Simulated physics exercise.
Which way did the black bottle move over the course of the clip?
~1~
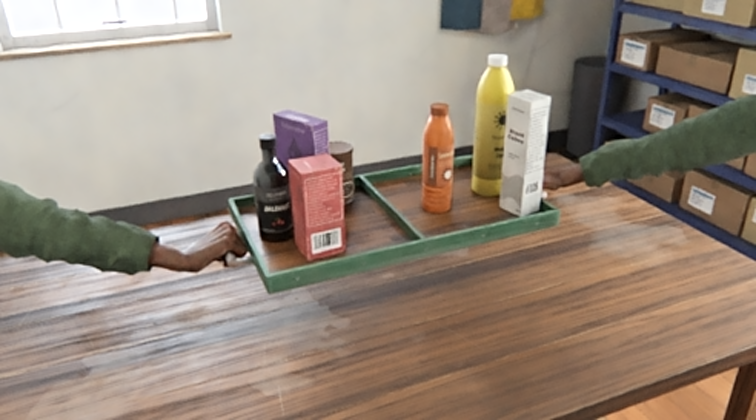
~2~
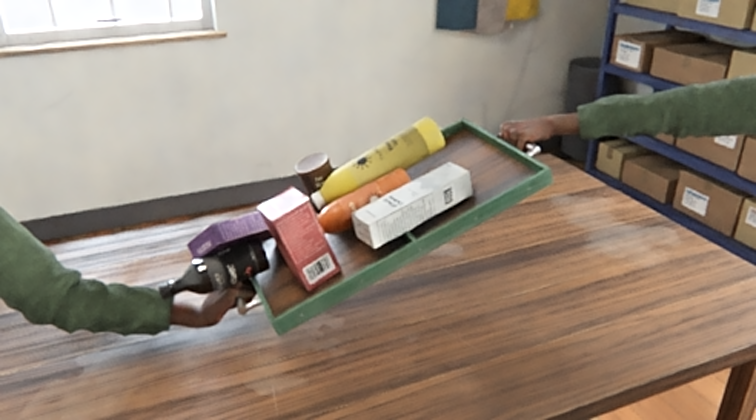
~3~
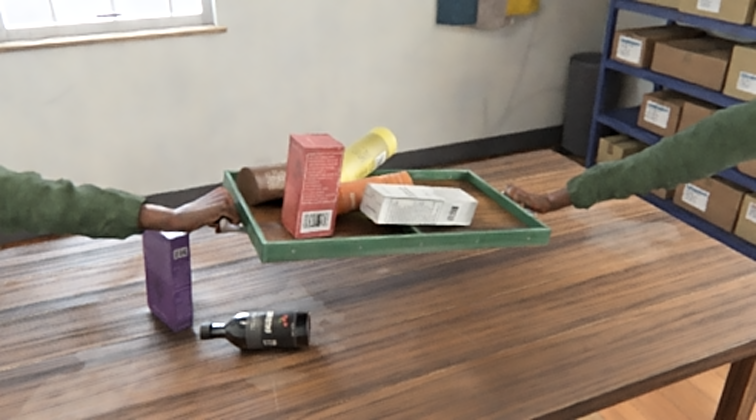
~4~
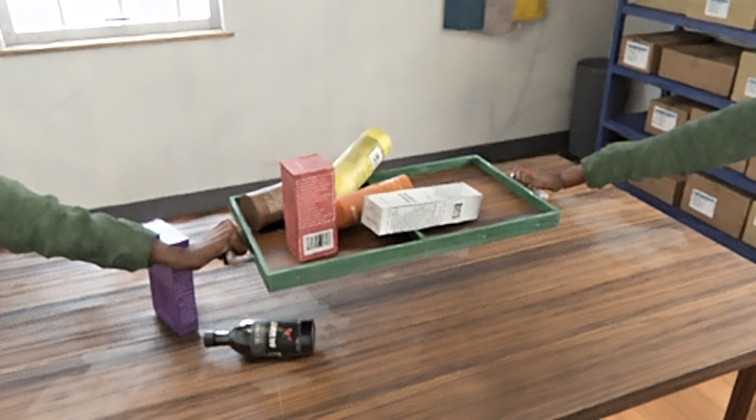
The black bottle moved down, leaving the tray and ending up on its side on the wooden table.
